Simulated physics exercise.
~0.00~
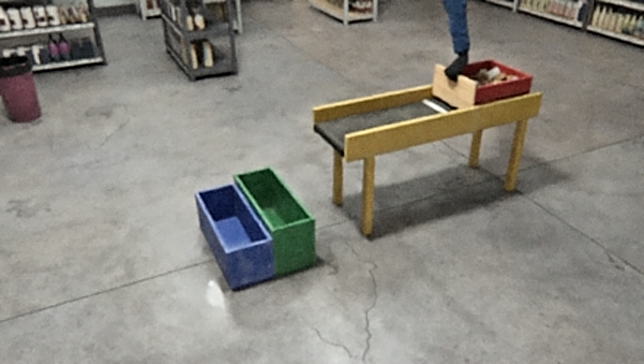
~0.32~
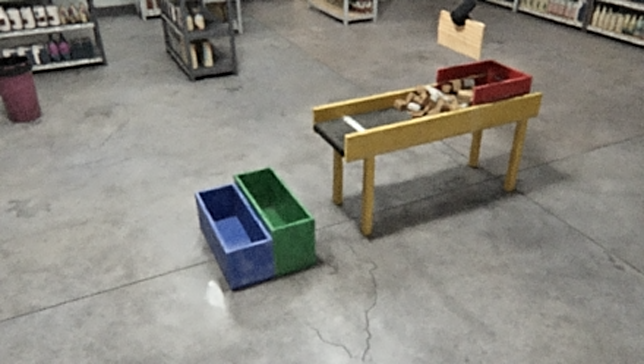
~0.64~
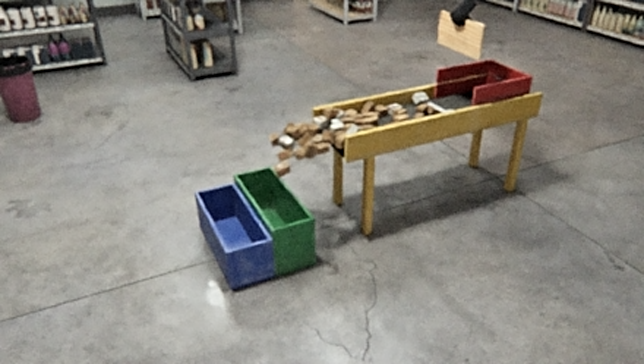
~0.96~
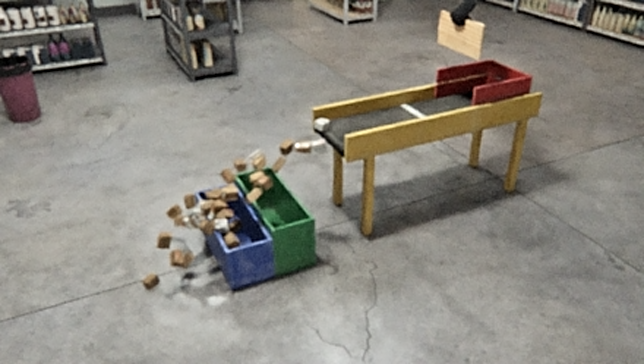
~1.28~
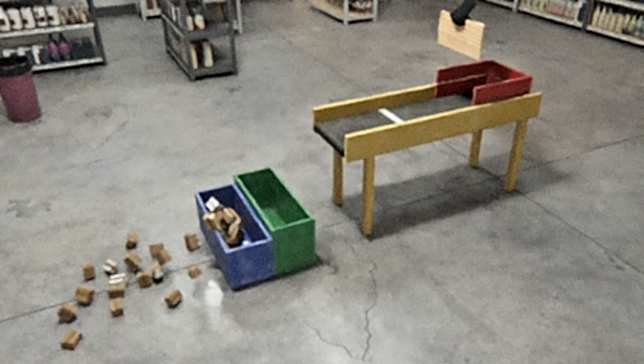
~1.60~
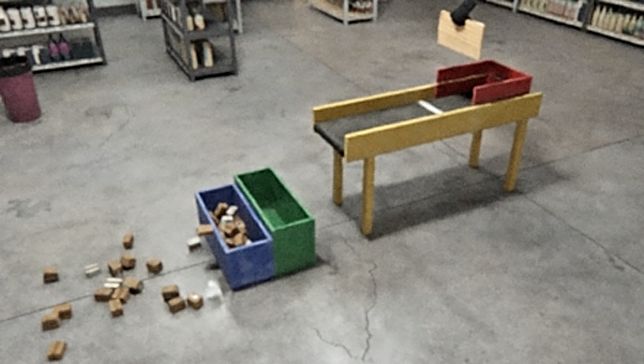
Small brown and pale blocks spill from a red pen as its wooden gate lifts, ride a dark belt leftward and fly off its end over a green box, some landing in the blue box beside it while others scatter across the floor beyond, leaving the green one empty.
